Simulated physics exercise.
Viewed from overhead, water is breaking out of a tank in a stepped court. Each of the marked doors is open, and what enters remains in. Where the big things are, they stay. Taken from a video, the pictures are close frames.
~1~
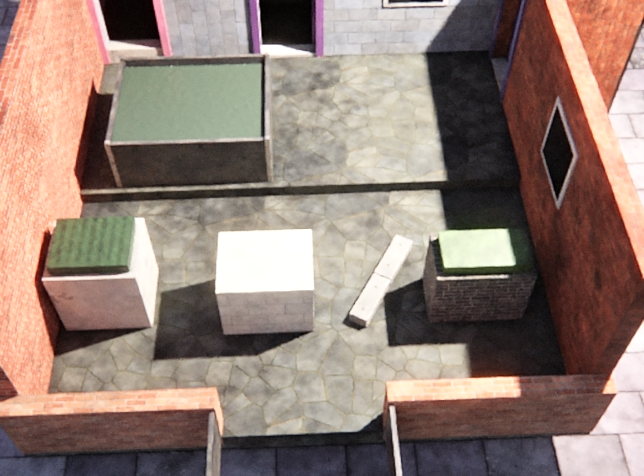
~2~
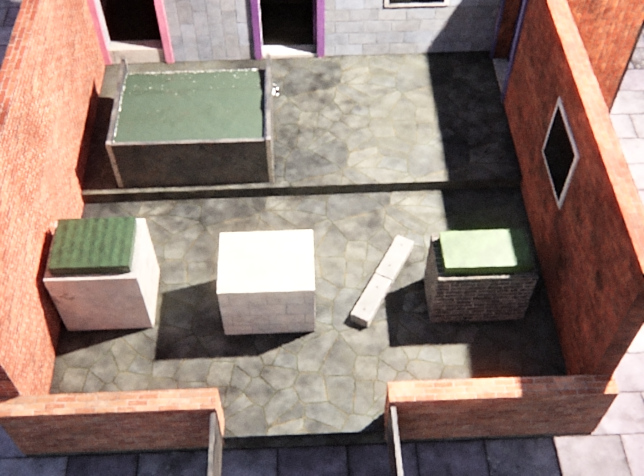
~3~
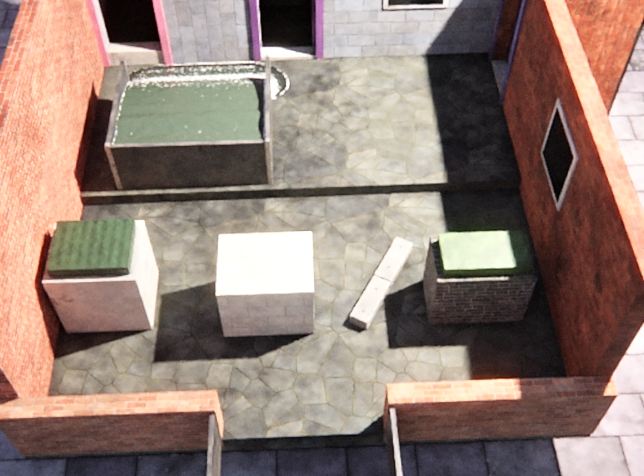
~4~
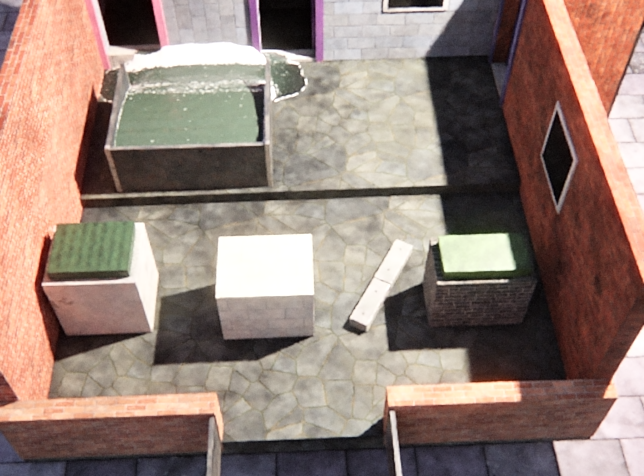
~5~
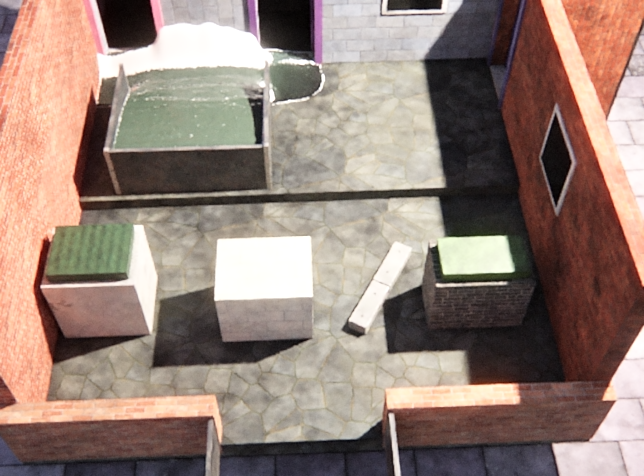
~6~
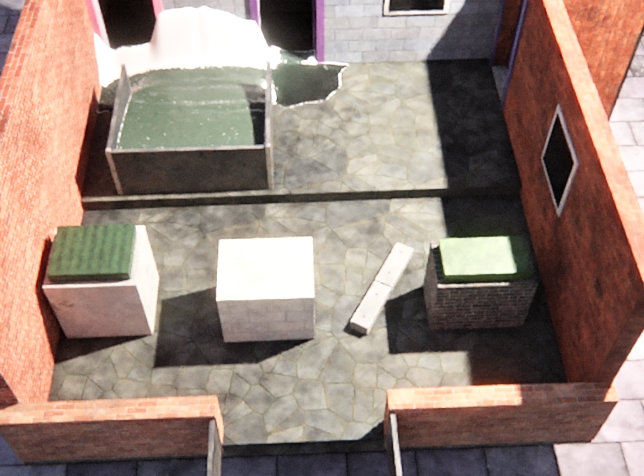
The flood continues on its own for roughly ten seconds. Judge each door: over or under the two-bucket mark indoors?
My call: Pink door, over; blue door, over; purple door, over.
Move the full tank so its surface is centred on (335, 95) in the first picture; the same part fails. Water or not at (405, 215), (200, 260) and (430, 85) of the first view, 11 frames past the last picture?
Spared, spared, soaked.
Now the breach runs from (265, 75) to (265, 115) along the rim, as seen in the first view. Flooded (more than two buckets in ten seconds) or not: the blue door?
In short: Blue is over.
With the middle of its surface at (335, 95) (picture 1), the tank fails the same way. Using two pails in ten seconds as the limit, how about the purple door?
Reading - purple door: Over the line.
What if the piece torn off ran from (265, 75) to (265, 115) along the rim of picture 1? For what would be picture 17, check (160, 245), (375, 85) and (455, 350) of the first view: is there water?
In the order given: Untouched, swamped and untouched.
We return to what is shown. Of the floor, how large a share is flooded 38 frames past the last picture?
Around 80 in a hundred.
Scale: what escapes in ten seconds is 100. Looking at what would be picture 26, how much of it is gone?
Note - share reached: 70 %.
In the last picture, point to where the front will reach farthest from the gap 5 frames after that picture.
My guess is roughly (423, 65).
A moment on, water covers 15 % of the floor; the pink door over two buckets in, the blue door not reached, the purple door far over two buckets in.
Next, water covers 30 % of the floor; the pink door far over two buckets in, the blue door under two buckets in, the purple door far over two buckets in.
Then, water covers 50 % of the floor; the pink door far over two buckets in, the blue door far over two buckets in, the purple door far over two buckets in.
Later, water covers 80 % of the floor; the pink door far over two buckets in, the blue door far over two buckets in, the purple door far over two buckets in.
In the end, water covers 90 % of the floor; the pink door far over two buckets in, the blue door far over two buckets in, the purple door far over two buckets in.
